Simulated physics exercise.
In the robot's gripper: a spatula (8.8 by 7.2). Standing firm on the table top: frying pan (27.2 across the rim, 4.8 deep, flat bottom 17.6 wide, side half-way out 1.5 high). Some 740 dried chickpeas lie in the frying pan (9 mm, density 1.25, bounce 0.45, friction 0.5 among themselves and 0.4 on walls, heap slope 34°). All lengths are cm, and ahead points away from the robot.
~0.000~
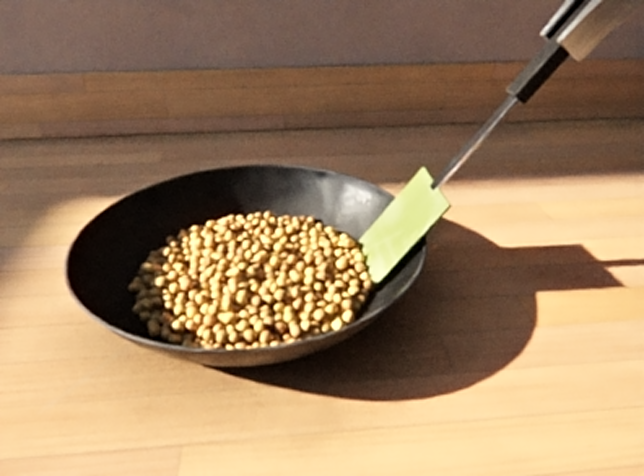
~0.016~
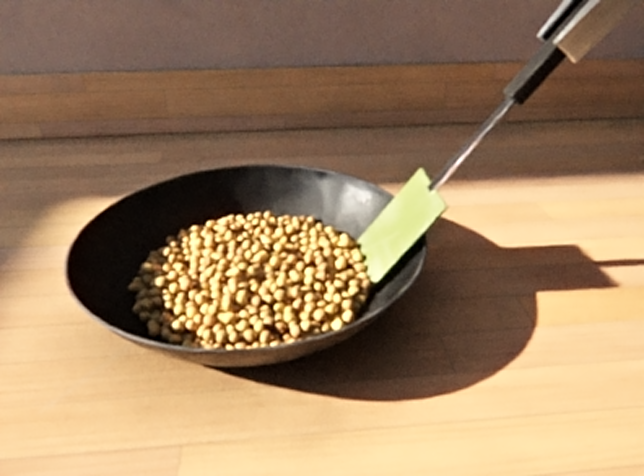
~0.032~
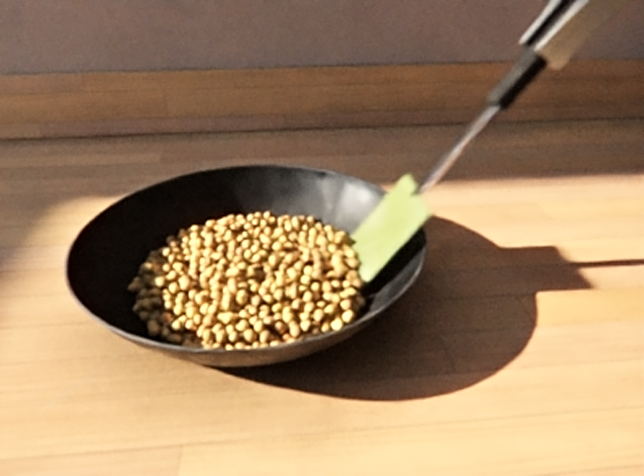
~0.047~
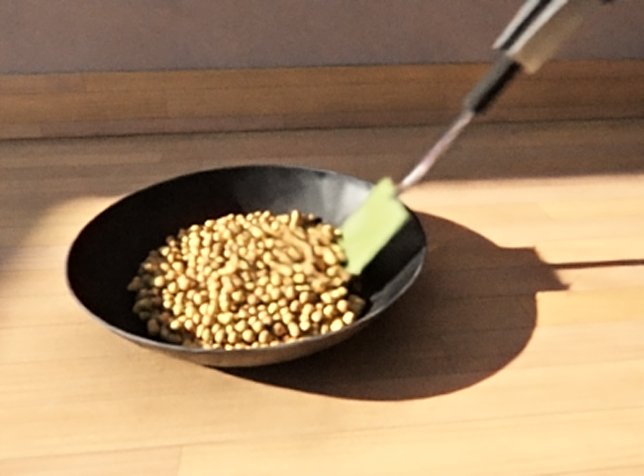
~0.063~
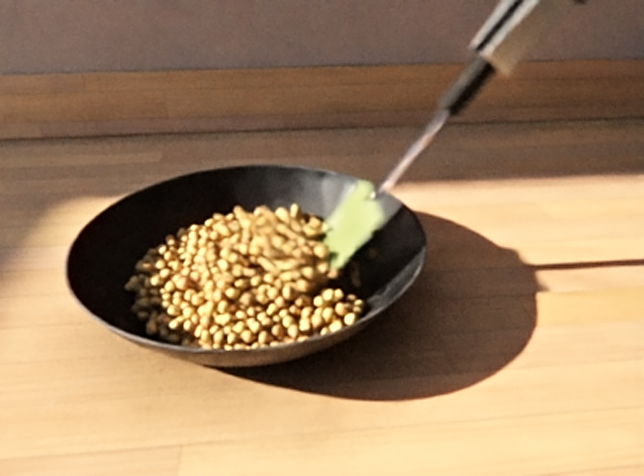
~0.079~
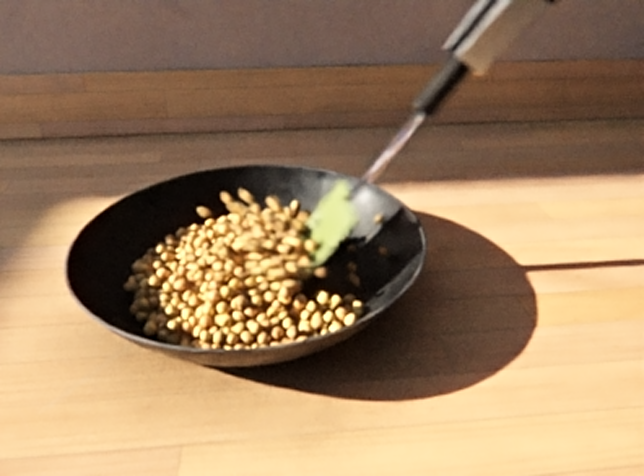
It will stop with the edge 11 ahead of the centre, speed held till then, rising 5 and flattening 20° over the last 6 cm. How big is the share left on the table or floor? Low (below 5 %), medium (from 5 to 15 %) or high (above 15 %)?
Answer: High; above 15 % of the dried chickpeas finish on the table or floor.
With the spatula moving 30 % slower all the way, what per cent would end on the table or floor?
Then about 15 per cent.
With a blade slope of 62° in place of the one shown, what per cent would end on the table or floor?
In that case some 20 per cent.
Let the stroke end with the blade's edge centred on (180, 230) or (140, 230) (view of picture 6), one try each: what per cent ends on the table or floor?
About 10 and 15 per cent.
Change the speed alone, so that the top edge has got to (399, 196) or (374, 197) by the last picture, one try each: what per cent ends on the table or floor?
About 5 and 15 per cent.
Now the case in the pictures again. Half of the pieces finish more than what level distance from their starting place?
Roughly 4 cm.
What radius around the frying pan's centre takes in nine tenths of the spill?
Roughly 100 cm.
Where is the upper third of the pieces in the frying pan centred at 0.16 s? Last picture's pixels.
Around (166, 253).
After 0.12 s, sloping 53°, highest piece 10 above the table; 740 in the frying pan, 1 on the blade or in flight.
After 0.16 s, sloping 48°, highest piece 12 above the table; 739 in the frying pan, 2 on the blade or in flight.
After 0.38 s, sloping 33°, highest piece 22 above the table; 573 in the frying pan, 55 on the table or floor, 113 on the blade or in flight.
After 1.43 s, sloping 33°, highest piece 4 above the table; 573 in the frying pan, 168 on the table or floor.
In the end, 573 in the frying pan, 168 on the table or floor. That is 23 % on the table or floor.
